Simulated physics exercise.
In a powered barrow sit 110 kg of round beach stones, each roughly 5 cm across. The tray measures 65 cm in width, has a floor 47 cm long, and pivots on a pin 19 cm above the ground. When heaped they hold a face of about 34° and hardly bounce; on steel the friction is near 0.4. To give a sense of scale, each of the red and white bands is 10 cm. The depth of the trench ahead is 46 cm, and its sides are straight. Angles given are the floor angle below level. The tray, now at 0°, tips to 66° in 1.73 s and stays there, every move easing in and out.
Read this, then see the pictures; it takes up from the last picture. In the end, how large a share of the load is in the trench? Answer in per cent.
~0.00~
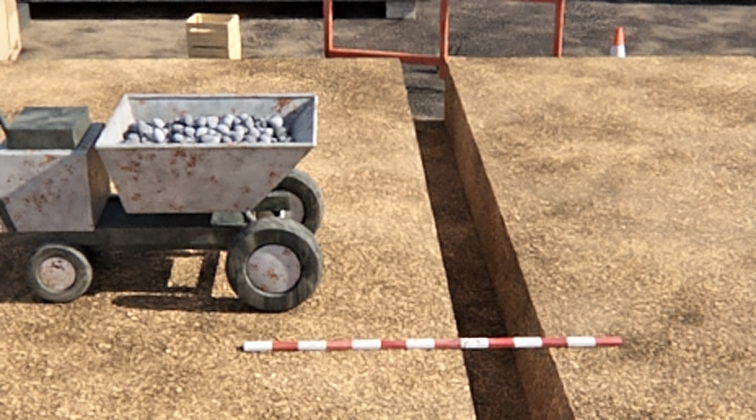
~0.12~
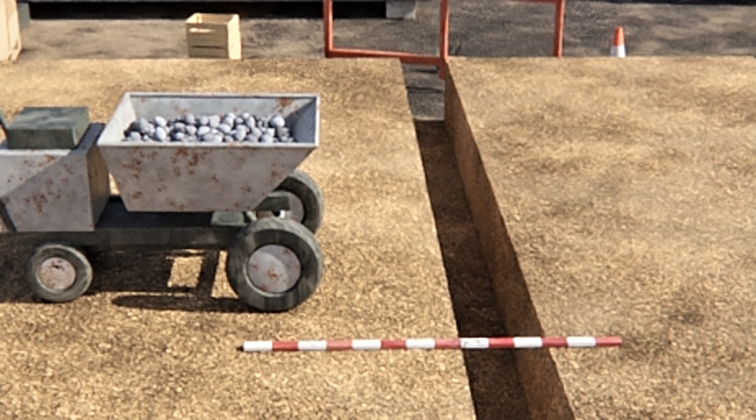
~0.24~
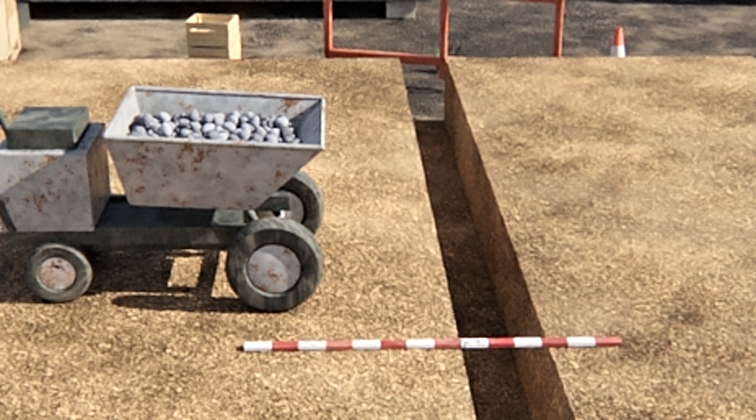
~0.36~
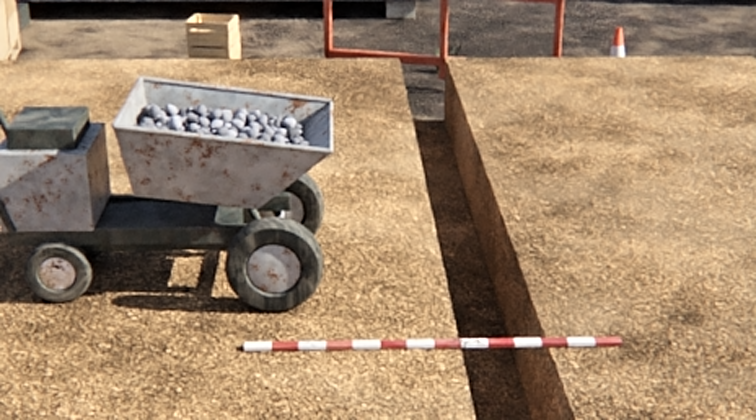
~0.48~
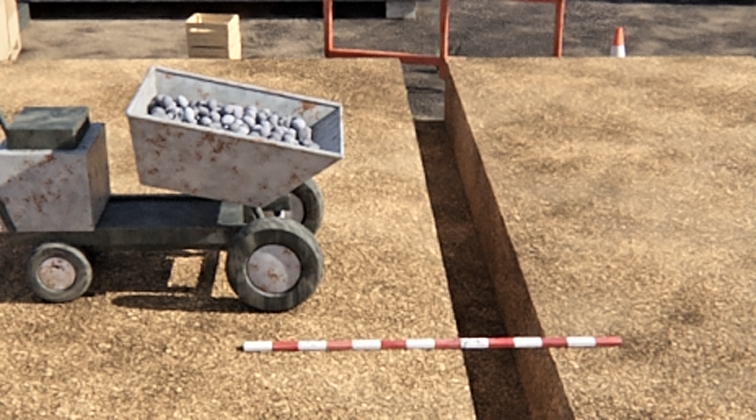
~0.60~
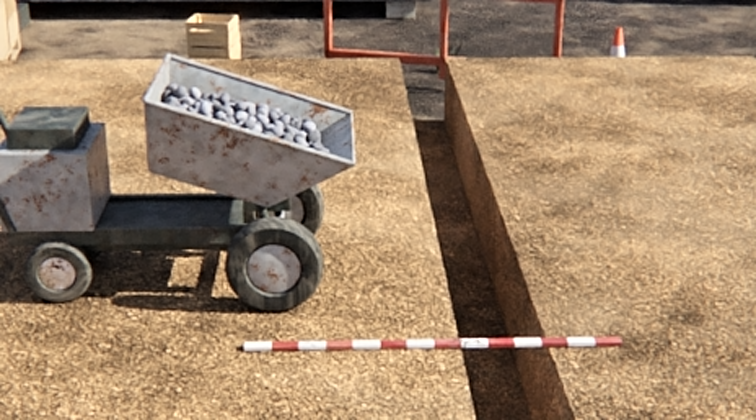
A share of roughly 90 %.
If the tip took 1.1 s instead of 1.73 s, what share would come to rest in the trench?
I'd put it at some 95 in a hundred.
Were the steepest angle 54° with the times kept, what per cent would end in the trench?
It would be close to 55 percent.
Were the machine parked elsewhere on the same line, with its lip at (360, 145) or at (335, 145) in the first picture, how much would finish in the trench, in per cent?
The first gives about 95 percent and the second about 100 percent.
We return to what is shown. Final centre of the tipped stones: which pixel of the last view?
(480, 352).
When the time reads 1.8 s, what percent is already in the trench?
About 40 per cent by then.
After 1.3 s the floor is at 56°; 99 % in the tray, 1 % short of the trench; the foremost stones are at (410, 198).
After 1.8 s the floor is at 66°; 45 % in the tray, 15 % short of the trench, 40 % in the trench; the foremost stones are at (519, 376).
After 2.2 s the floor is at 66°; 17 % in the tray, 15 % short of the trench, 69 % in the trench; the foremost stones are at (513, 346).
After 4.1 s the floor is at 66°; 0 % in the tray, 10 % short of the trench, 90 % in the trench; the foremost stones are at (510, 340).
